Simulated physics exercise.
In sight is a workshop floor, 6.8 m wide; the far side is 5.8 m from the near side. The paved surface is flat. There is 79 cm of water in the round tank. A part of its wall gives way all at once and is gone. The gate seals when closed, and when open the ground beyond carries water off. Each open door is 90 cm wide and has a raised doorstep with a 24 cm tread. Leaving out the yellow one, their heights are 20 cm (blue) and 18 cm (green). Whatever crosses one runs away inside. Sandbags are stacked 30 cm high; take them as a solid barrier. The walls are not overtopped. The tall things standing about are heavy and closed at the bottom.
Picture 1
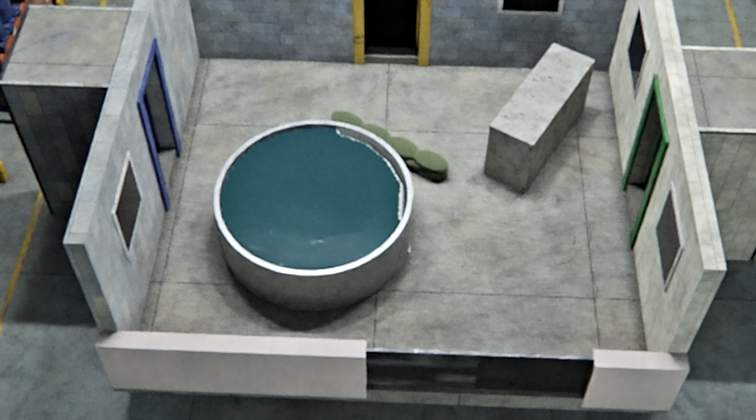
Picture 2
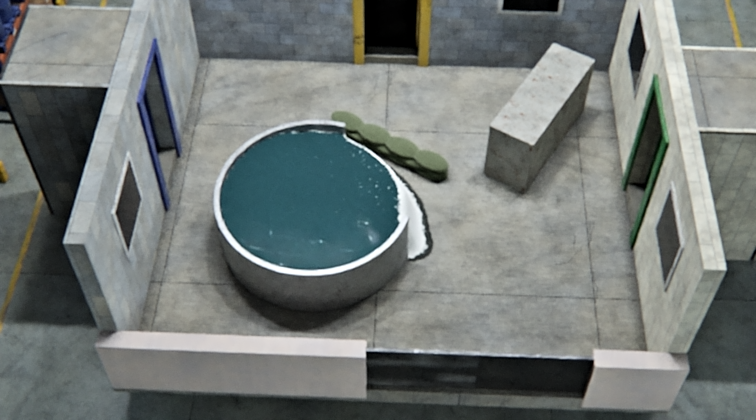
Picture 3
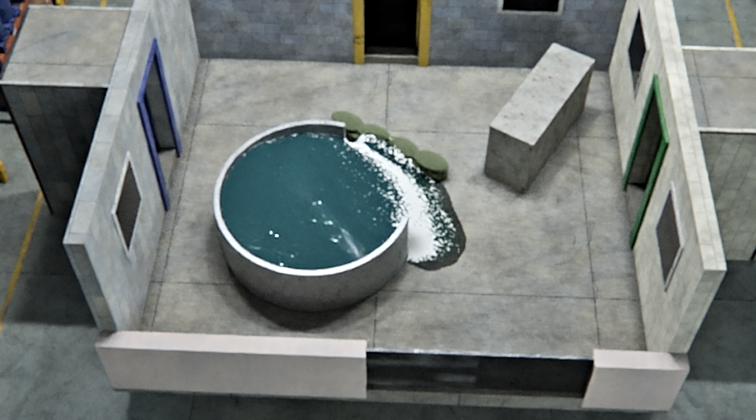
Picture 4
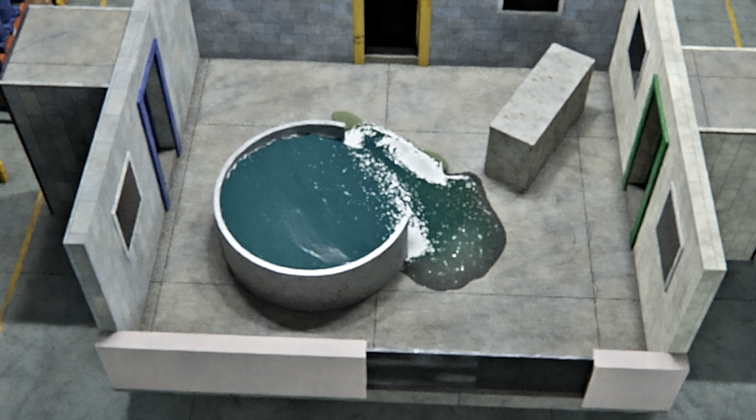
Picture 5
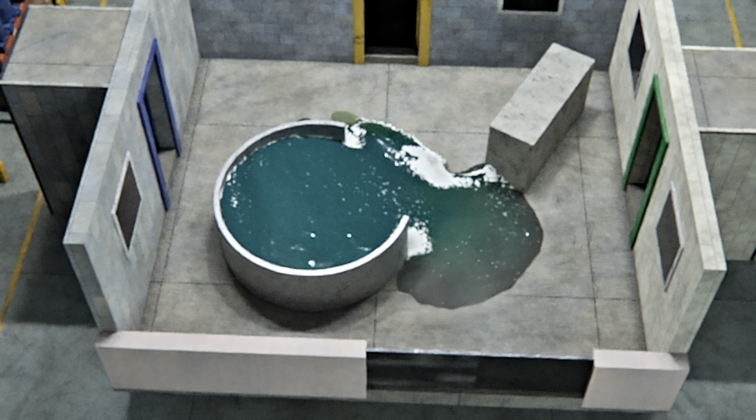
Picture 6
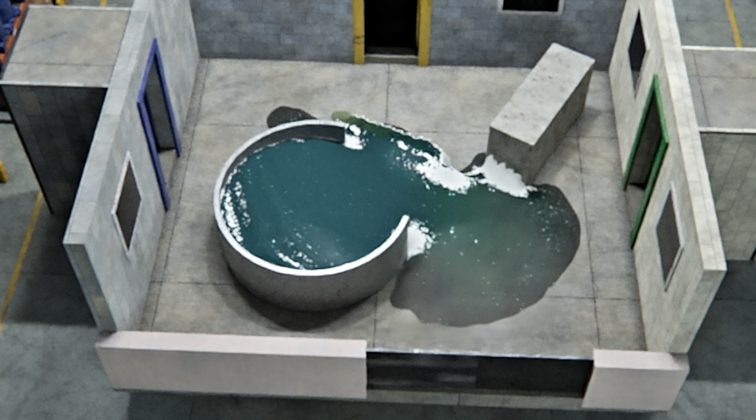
Teal water pouring through a gap in a round tank's wall, foaming past green sandbags and spreading across the grey floor.
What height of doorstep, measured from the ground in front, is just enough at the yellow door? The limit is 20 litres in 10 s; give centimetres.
Close to 8 cm is just enough.
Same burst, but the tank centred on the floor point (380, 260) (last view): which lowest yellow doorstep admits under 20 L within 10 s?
Then roughly 10.0 cm.
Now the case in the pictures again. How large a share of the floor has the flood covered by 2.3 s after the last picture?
About 70 per cent.
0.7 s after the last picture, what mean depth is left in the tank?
About 47 cm.
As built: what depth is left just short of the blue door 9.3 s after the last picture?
Roughly 11.0 cm deep.
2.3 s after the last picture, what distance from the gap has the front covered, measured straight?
Some 4.4 m out.
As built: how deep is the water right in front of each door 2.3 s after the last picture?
Depths in cm: Yellow 7, blue 8, green 27.
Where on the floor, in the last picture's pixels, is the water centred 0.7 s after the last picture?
Around (371, 216).
Then, 0.7 s after the last picture water covers 50 % of the floor, deepest (57 cm) near (389, 164); it has not reached the yellow door.
Then, 2.3 s after the last picture water covers 70 % of the floor, deepest (48 cm) near (641, 372); 7 cm at the yellow door, 0 litres in over its 16 cm doorstep.
Then, 9.3 s after the last picture water covers 95 % of the floor, deepest (20 cm) near (200, 59); 8 cm at the yellow door, 0 litres in over its 16 cm doorstep.
At the yellow door as built, the water peaked near 14 cm, 7.3 s after the last picture.
Run again over the same 10 s with other heights there, 40 litres in over 6.5 cm, 12 litres over 9 cm. The limit of 20 litres is kept from about 8 cm up.
